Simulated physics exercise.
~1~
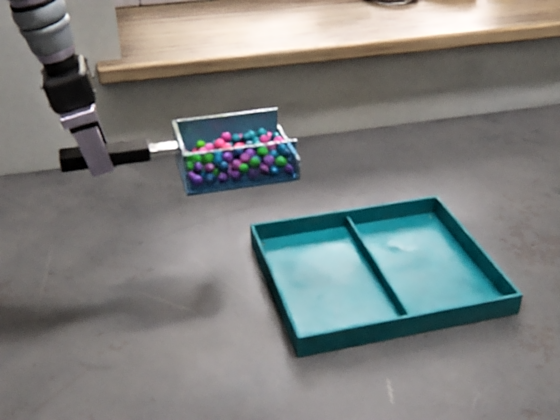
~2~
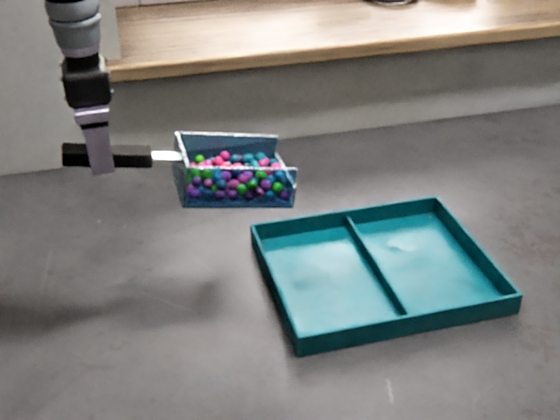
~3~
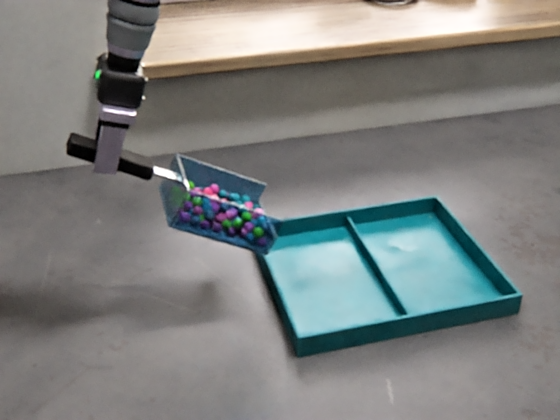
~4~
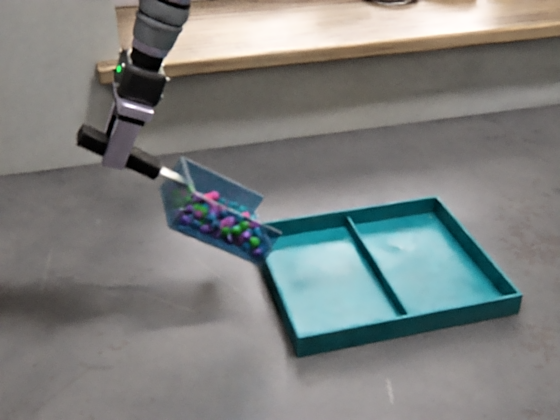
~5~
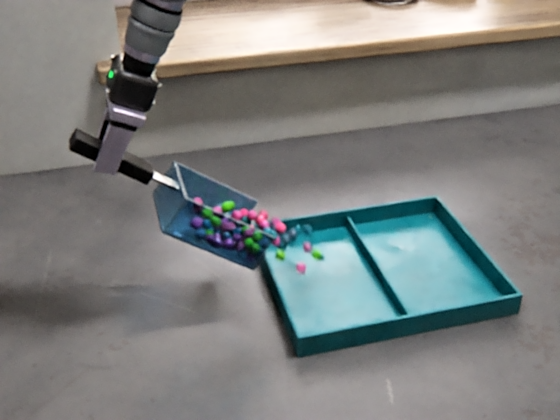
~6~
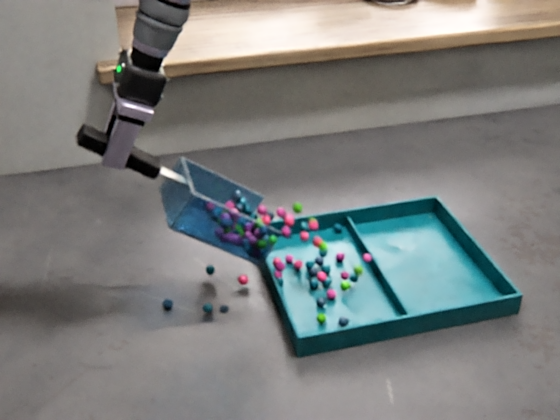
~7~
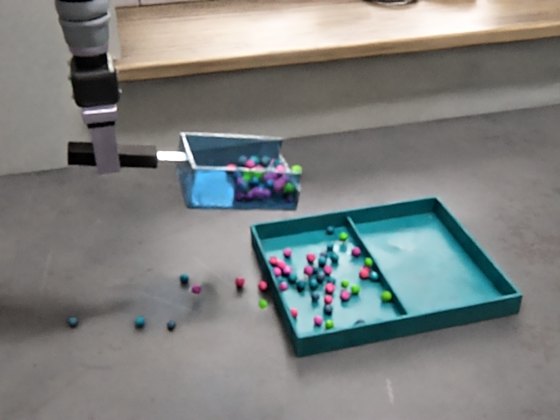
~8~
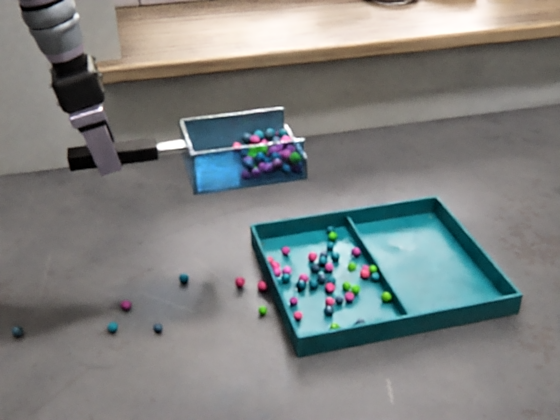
Colorful little balls tumbled from a clear box as a robot arm tipped it toward a teal divided tray, many landing in the left section and a few scattering on the gray table, before the arm leveled the box with plenty still inside.
